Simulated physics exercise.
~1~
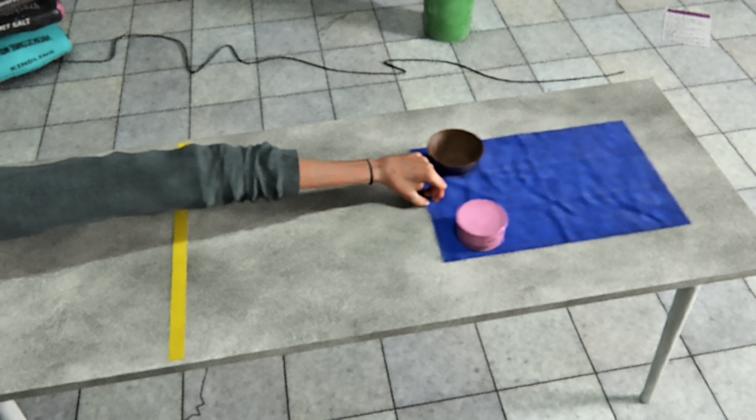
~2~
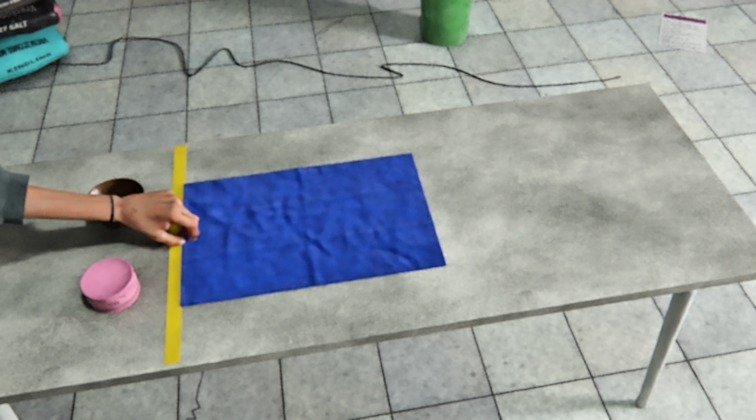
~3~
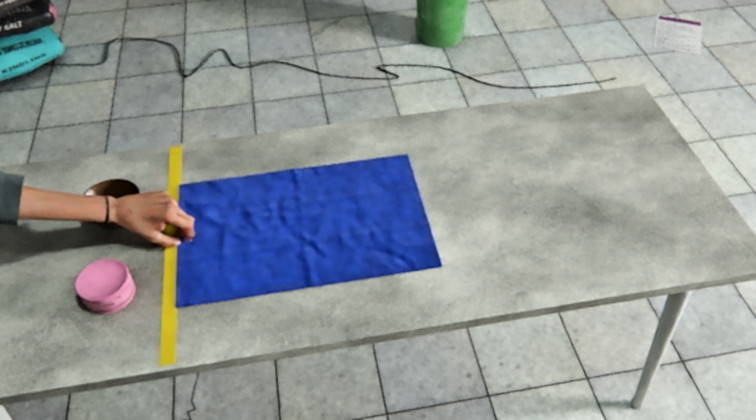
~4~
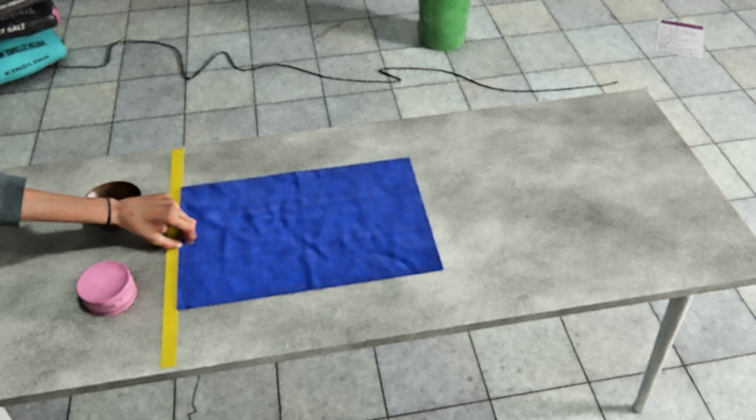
A blue cloth is pulled left to yellow tape, its bowl and pink tub ending beyond it.
